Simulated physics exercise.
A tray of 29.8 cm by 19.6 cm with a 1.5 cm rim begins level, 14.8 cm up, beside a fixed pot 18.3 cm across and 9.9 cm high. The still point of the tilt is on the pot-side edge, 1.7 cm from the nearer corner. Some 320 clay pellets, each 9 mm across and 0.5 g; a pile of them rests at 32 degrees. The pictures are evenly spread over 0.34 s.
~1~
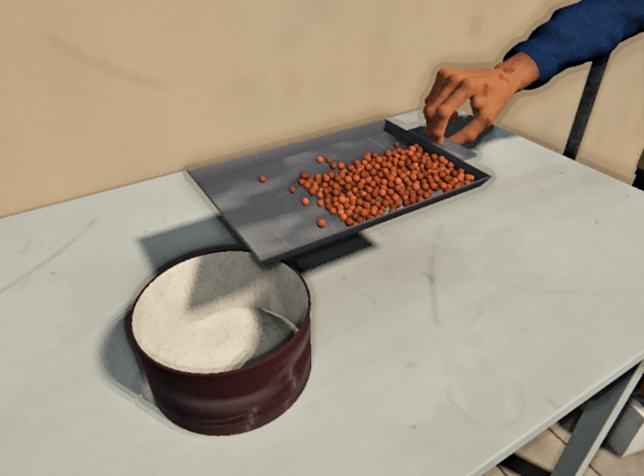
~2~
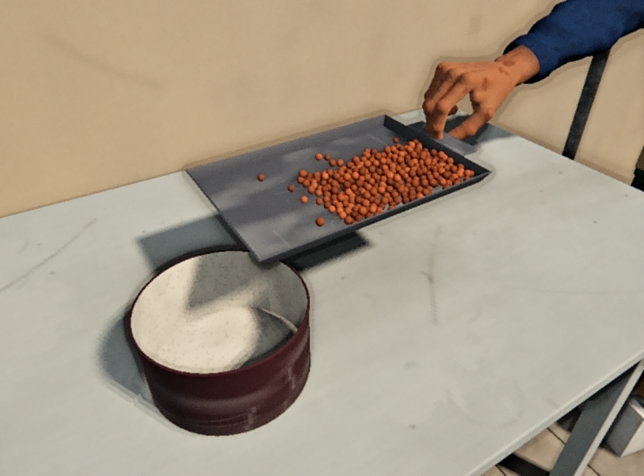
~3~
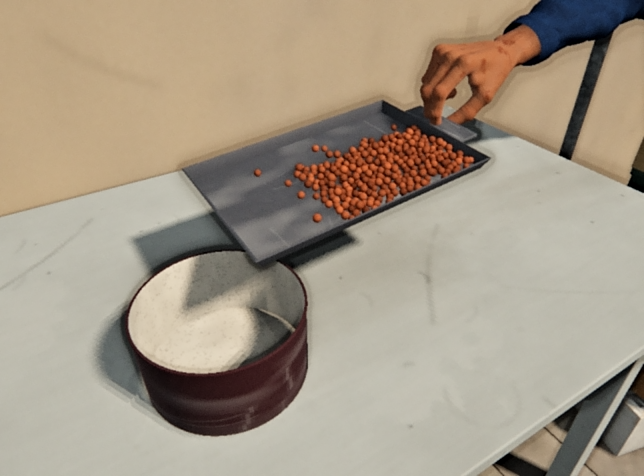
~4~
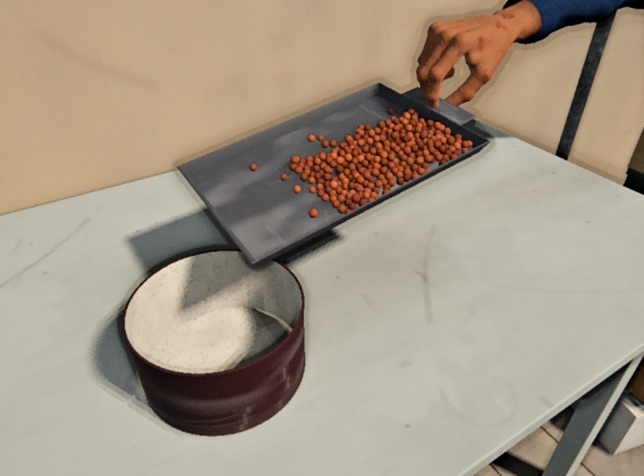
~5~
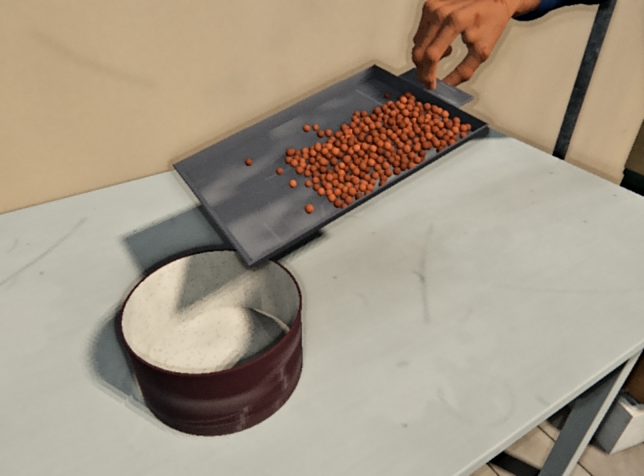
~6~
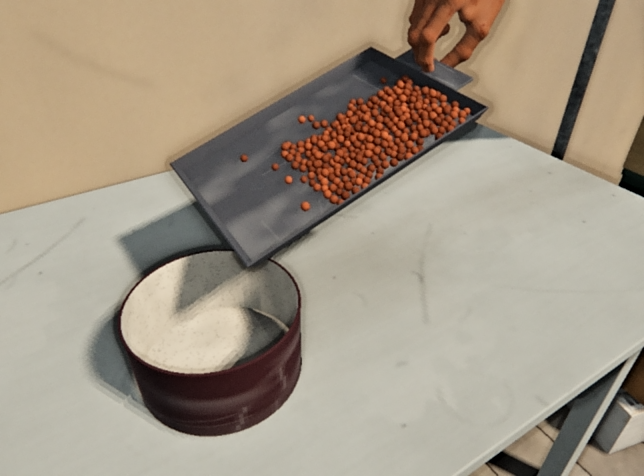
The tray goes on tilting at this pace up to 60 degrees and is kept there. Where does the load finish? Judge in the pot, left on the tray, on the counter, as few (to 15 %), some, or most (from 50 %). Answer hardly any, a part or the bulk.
Pot: The bulk, tray: A part, counter: Hardly any.
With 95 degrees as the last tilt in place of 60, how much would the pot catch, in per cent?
It would be near 95 per cent.
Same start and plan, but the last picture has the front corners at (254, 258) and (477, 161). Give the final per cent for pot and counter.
Pot 20, counter 60.
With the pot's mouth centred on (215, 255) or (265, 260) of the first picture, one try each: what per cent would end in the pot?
About 30 and 15 per cent.
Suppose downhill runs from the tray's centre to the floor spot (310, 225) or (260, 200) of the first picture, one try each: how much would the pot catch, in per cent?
Some 80 and 40 per cent.
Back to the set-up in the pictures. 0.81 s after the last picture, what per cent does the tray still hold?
Roughly 25 per cent.
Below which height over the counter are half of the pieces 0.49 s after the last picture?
Roughly 18 cm.
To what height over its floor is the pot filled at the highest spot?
About 2.5 cm.
Then, 0.29 s after the last picture, tilt 39 degrees; the tray holds 100 %, the pot 0 %.
Then, 0.49 s after the last picture, tilt 53 degrees; the tray holds 80 %, the pot 5 %.
Then, 0.81 s after the last picture, tilt 60 degrees; the tray holds 25 %, the pot 65 %.
In the end, pot 70 %, tray 20 %, counter 5 %.
